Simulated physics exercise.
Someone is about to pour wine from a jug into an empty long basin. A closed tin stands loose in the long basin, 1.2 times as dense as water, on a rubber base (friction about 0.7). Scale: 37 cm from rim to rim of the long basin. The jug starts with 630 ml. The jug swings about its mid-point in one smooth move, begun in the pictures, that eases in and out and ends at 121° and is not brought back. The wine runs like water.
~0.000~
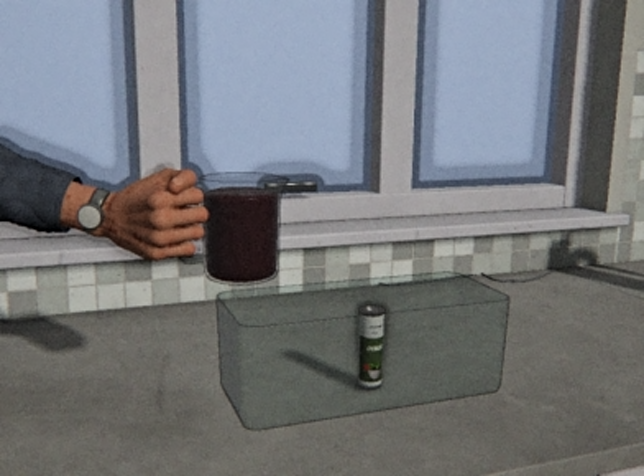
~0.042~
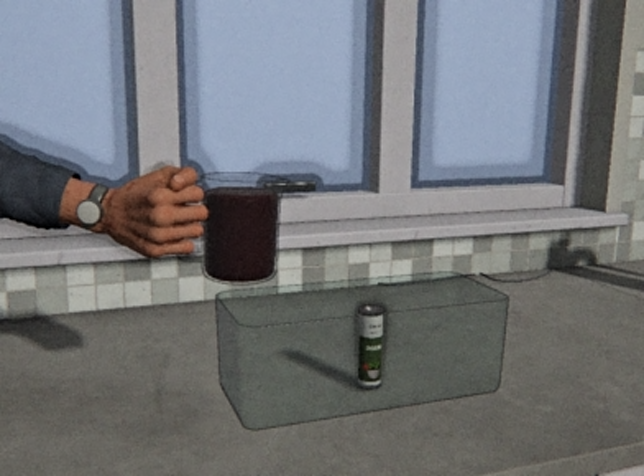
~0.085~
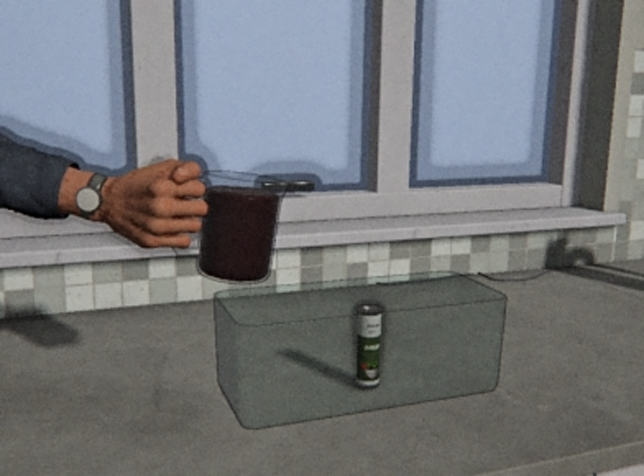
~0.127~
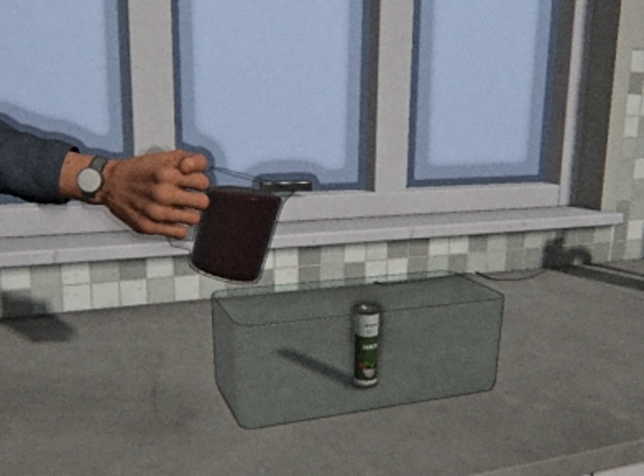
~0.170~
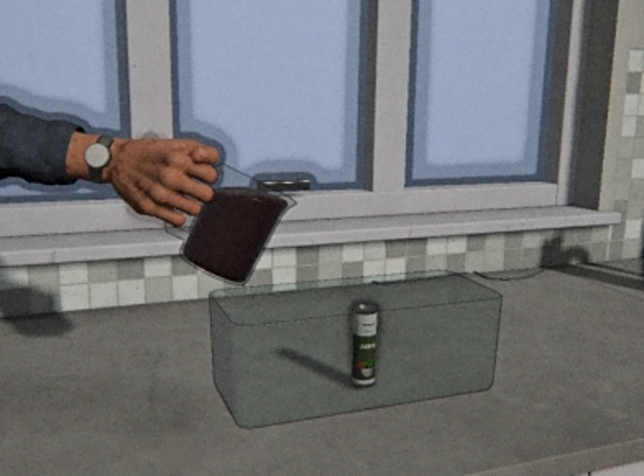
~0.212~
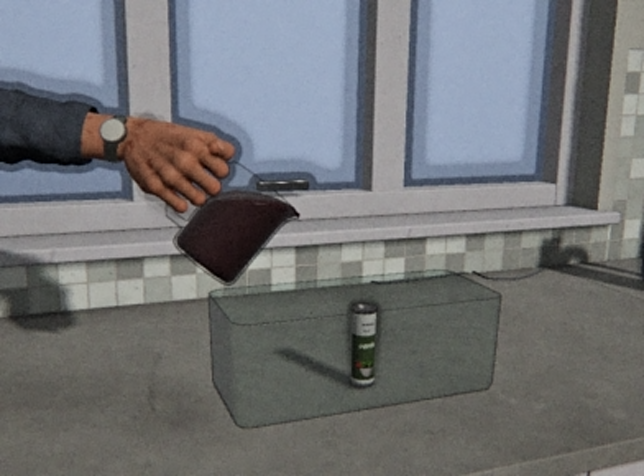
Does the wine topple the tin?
The tin remains upright.
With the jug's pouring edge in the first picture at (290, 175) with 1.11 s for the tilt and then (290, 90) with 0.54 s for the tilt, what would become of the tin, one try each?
First it keeps standing; then it topples.
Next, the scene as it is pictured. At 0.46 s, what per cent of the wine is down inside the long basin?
About 36 per cent.
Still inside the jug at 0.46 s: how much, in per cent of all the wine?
Near 46 in a hundred.
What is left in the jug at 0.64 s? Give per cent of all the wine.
Some 5 per cent.
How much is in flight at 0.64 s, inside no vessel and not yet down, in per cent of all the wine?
About 5 per cent.
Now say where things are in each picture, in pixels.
In the first frame, tilt 0°; pouring edge (289, 177); surface from (203, 193) to (277, 191); the long basin's rim runs from (227, 311) to (483, 286); the tin's top is at (372, 314).
In the second frame, tilt 2°; pouring edge (290, 179); surface from (203, 193) to (276, 192).
In the third frame, tilt 7°; pouring edge (292, 183); surface from (205, 190) to (277, 192).
In the fourth frame, tilt 16°; pouring edge (294, 191); surface from (206, 190) to (280, 194).
In the fifth frame, tilt 27°; pouring edge (297, 202); surface from (200, 207) to (286, 198).
In the sixth frame, tilt 40°; pouring edge (298, 217); surface from (188, 221) to (285, 203); 1 per cent is over the edge.
By 0.46 s the tilt is 115° and 46 per cent is still to pour; the tin stands where it began.
By 0.64 s the tilt is 121° and 5 per cent is still to pour; the tin stands where it began.
By 0.83 s the tilt is 121° and 0 per cent is still to pour; the tin stands where it began.
By 1.04 s the tilt is 121° and 0 per cent is still to pour; the tin stands where it began.
At rest the tin stands where it began.
